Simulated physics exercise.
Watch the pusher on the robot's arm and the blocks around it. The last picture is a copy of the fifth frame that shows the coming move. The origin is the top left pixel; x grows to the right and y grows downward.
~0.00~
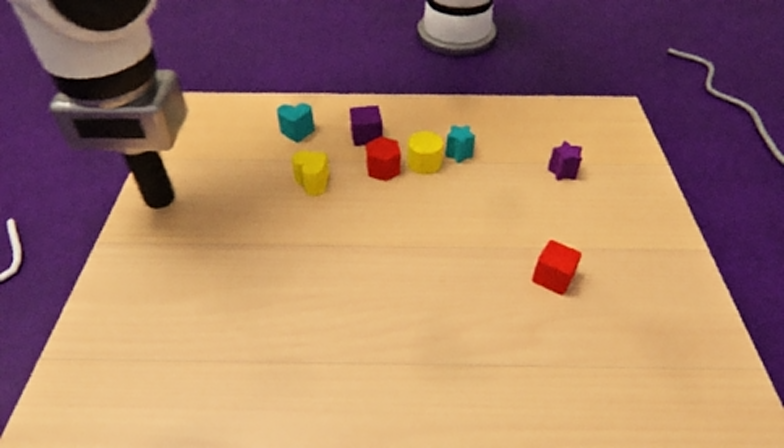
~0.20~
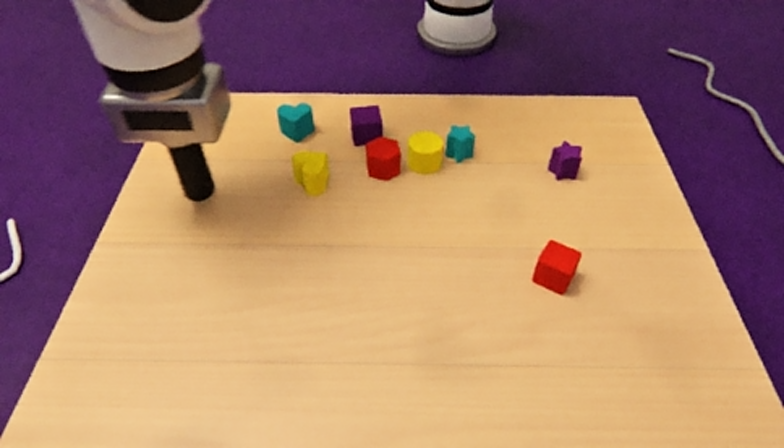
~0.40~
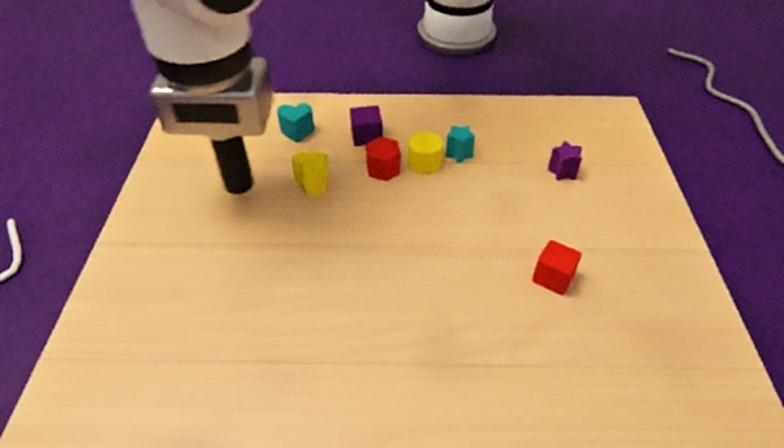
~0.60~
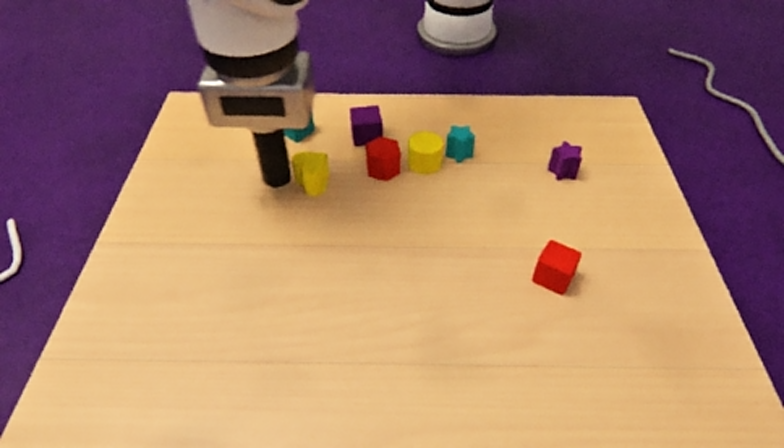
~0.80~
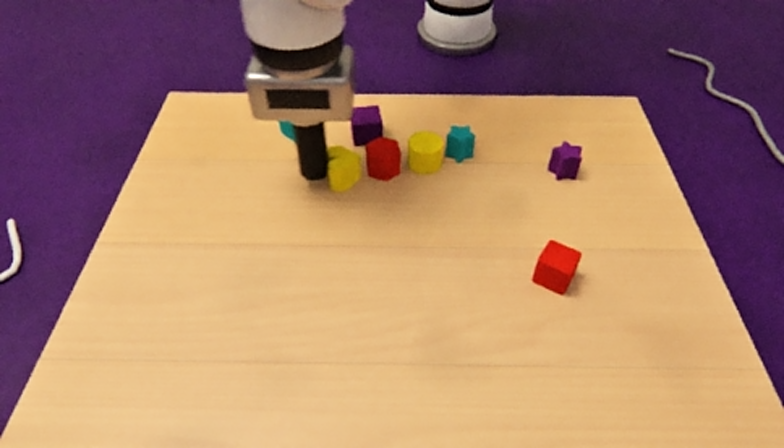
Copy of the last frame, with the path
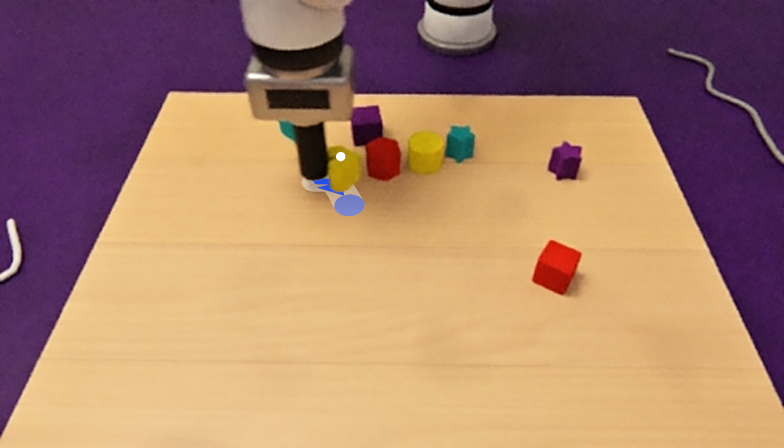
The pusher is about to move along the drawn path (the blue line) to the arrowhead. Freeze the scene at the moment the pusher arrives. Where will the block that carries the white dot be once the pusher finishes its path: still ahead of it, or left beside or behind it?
I predict the pusher has moved past it.
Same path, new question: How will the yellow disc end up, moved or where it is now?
It's unmoved.
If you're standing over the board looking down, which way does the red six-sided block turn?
It spins against the clock.
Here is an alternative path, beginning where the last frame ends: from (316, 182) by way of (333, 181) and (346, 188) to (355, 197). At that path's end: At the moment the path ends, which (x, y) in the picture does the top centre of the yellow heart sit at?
It comes to (377, 165).
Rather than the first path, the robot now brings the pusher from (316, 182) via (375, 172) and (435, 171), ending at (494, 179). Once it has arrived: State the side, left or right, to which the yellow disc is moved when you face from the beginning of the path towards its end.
Well, taking the path from its start to its end as straight ahead, the yellow disc moves to the left.
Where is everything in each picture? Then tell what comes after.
Tip of the pusher (161, 199), middles of tops, yellow heart (310, 161), purple square block (366, 115), red six-sided block (383, 148), yellow disc (426, 141), in the first frame.
Pusher (200, 192), nothing pushed, in the second frame.
Pusher (239, 185), nothing pushed, in the third frame.
Pusher (278, 178), nothing pushed, in the fourth frame.
Pusher (315, 172), yellow heart (341, 157), purple square block (366, 115), red six-sided block (383, 148), yellow disc (426, 141), in the fifth frame.
The line goes from (316, 182) via (334, 183) and (343, 193), ending at (349, 205); the dot is on the yellow heart.
On the path given first. Halfway along, pusher (339, 178); yellow heart (364, 160); red six-sided block (393, 147), turned 25° anticlockwise.
At the end, pusher (349, 195); yellow heart (366, 163), turned 25° anticlockwise; purple square block unmoved; red six-sided block (394, 147), turned 25° anticlockwise; yellow disc unmoved.
